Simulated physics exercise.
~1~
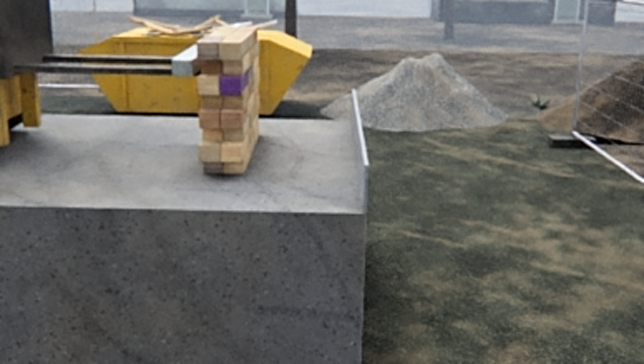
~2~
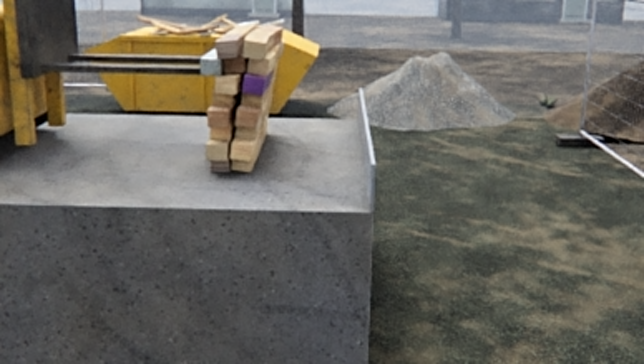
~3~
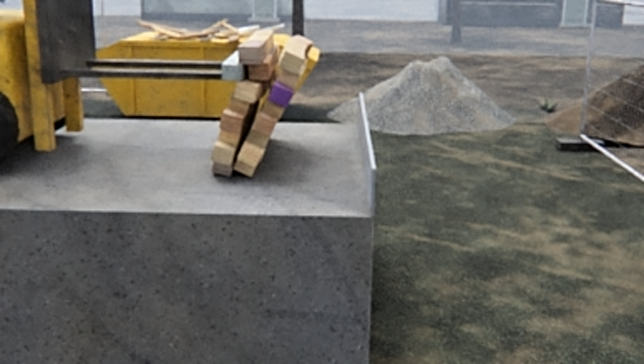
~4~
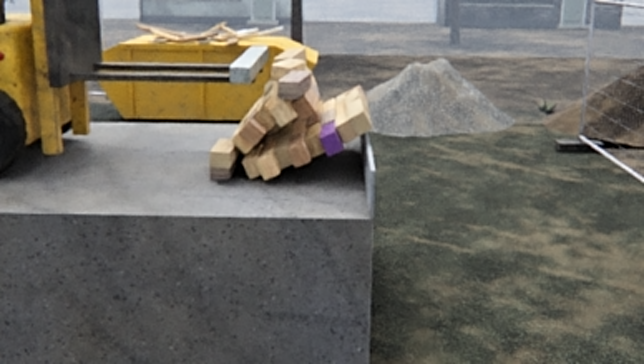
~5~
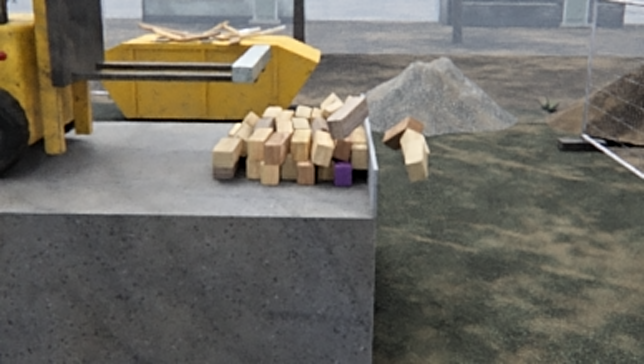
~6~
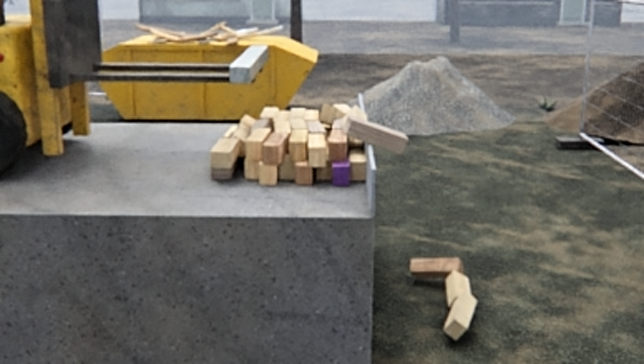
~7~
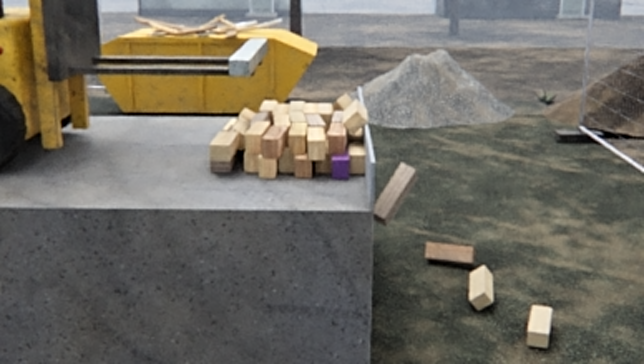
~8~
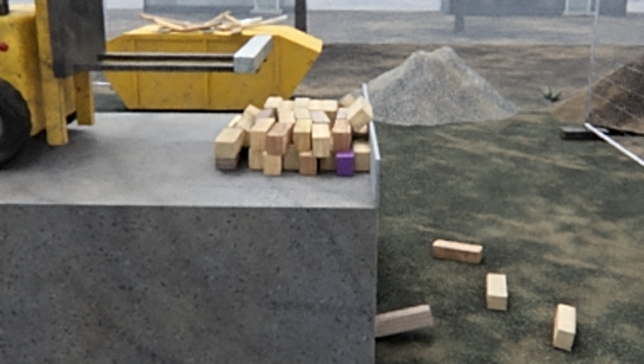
In the video, a yellow forklift pushes a beam into a stack of wooden blocks on a concrete ledge, tipping it rightward until it collapses into a heap. Four blocks drop over the edge onto the ground, while the rest, including a purple one, stay on top.
